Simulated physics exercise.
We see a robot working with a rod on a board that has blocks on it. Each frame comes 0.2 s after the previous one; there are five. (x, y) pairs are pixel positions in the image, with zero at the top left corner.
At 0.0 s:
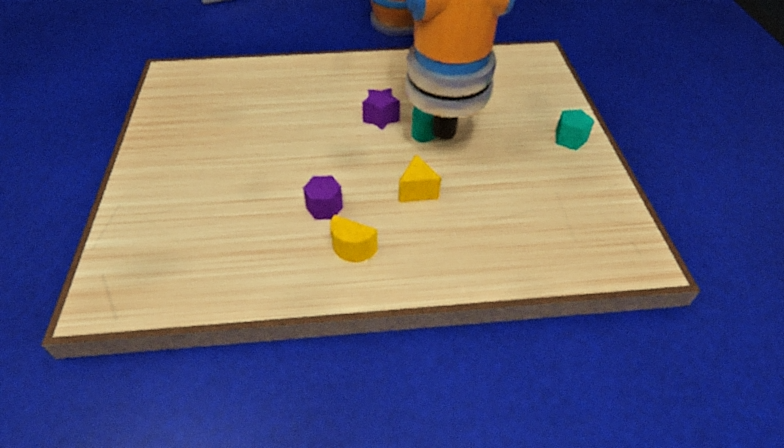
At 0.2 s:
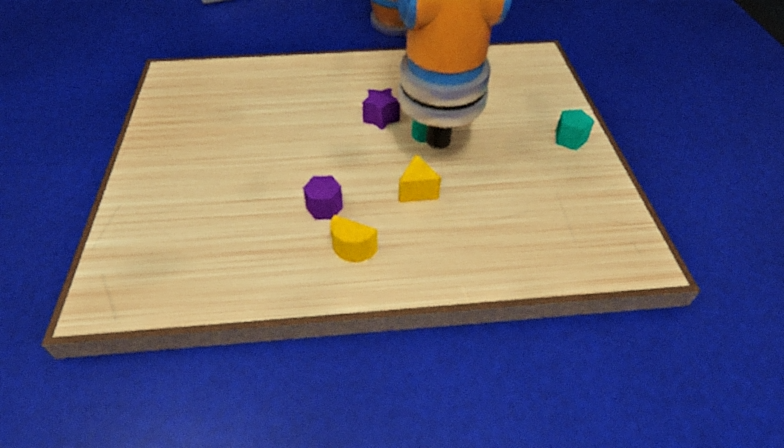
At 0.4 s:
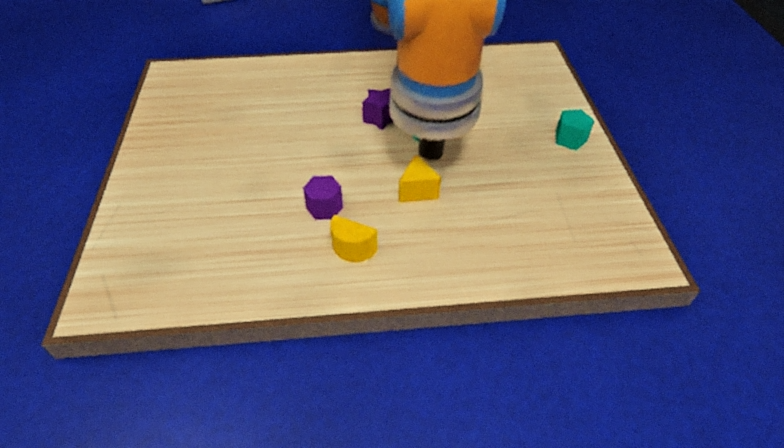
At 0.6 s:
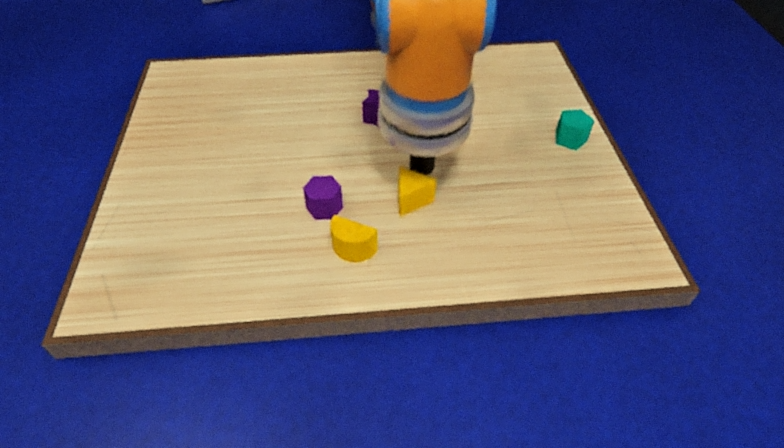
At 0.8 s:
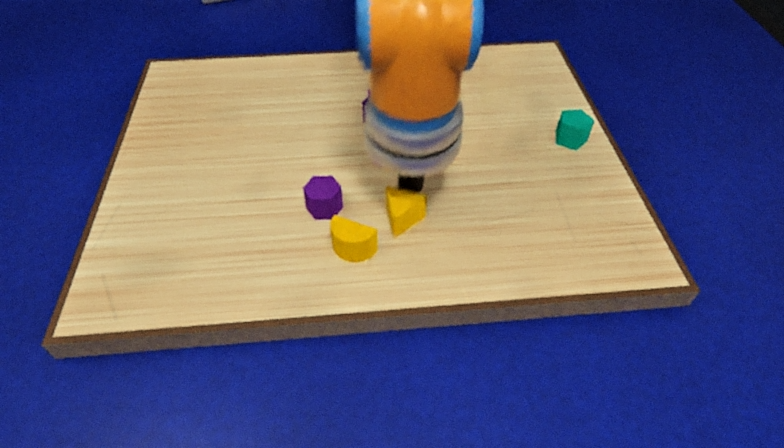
An orange and blue robot arm with grey bands holds a dark rod over a pale wooden board on a blue surface, viewed from above at an angle by a still camera. A purple star sits behind a purple hexagon, yellow triangular and D-shaped blocks, with green pieces near the arm and at right. The arm moves forward and slightly left, pushing and turning the triangle toward the D-shaped block.
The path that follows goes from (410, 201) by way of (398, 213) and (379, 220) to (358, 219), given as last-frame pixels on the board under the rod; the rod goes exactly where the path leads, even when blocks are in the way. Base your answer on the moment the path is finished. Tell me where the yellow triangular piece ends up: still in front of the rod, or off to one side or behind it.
Prediction: Slipped aside.
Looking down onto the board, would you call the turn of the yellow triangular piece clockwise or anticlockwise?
Rotates counter-clockwise.
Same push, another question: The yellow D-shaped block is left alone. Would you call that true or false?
The statement is true.
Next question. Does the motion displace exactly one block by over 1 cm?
I believe so.
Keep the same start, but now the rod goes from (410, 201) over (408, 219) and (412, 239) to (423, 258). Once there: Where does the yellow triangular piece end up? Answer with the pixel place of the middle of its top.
I predict (394, 242).
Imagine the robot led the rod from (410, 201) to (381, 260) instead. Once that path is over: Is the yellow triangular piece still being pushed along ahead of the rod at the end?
That would be a yes.
The first path, step by step. Halfway along, rod (389, 202); yellow triangular piece (389, 218), turned 30° anticlockwise.
At the end, rod (357, 204); purple hexagon still; yellow D-shaped block still; yellow triangular piece (387, 219), turned 35° anticlockwise.
